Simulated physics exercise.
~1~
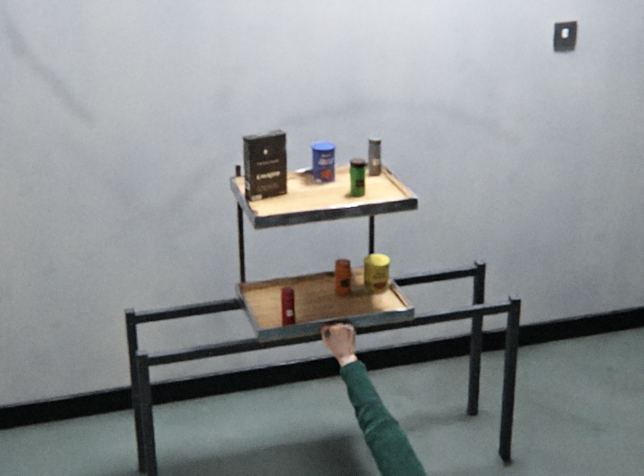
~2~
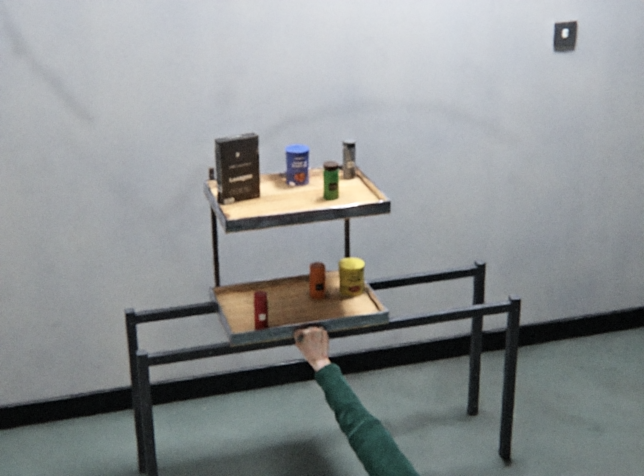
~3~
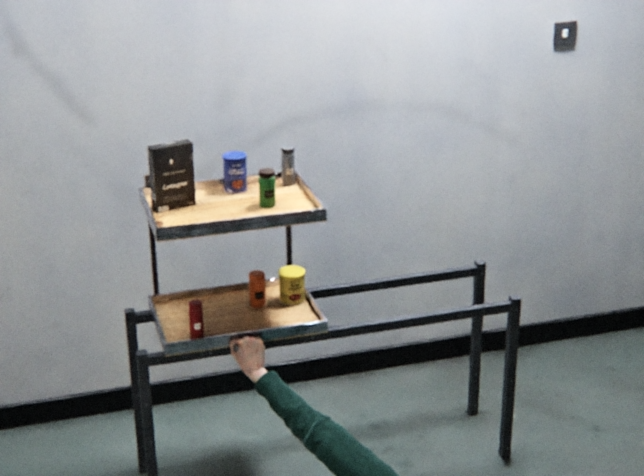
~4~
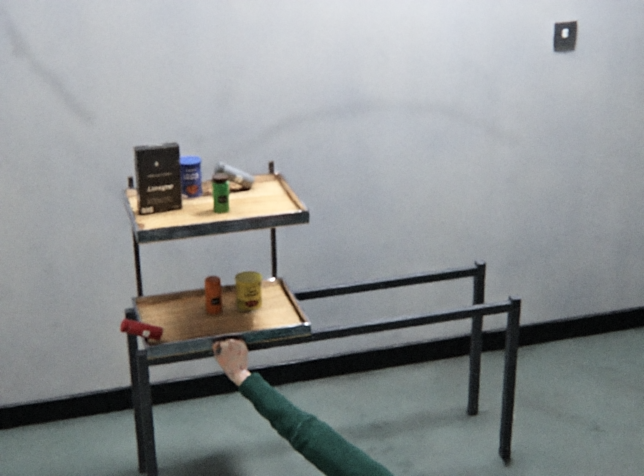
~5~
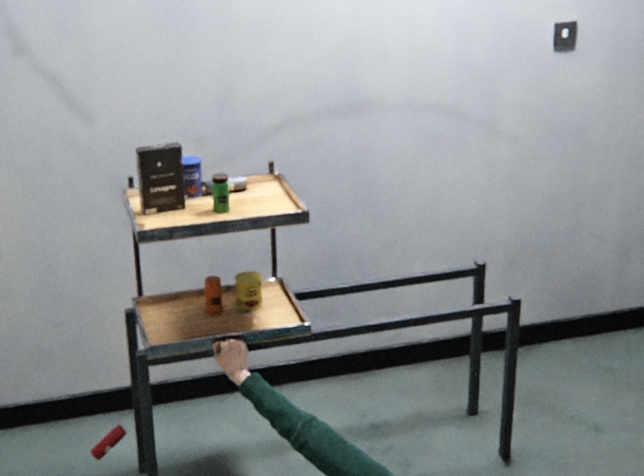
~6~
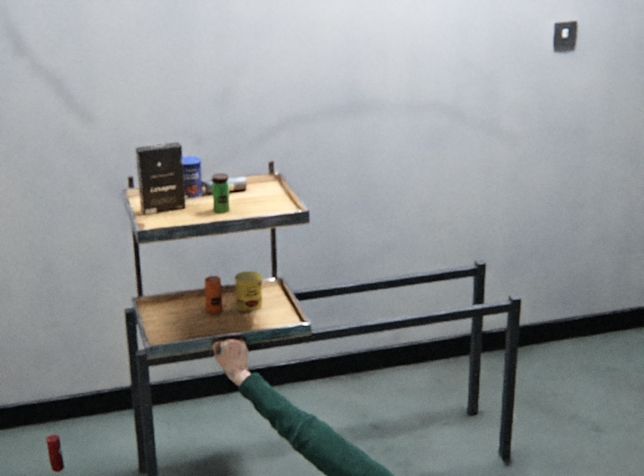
To begin with, a two-level rack tray holds a black packet, a blue tin and green and grey shakers above, with red and orange shakers and a yellow tin below. A hand in a green sleeve grips the lower edge and moves the rack left along its rails, faster and faster. At the left end it halts abruptly, the grey shaker tips, and the red one topples over the edge. The red shaker drops to the floor while the grey one lies flat. Finally, the red shaker is farther left on the floor, the yellow tin has shifted, and the packet stands in place.
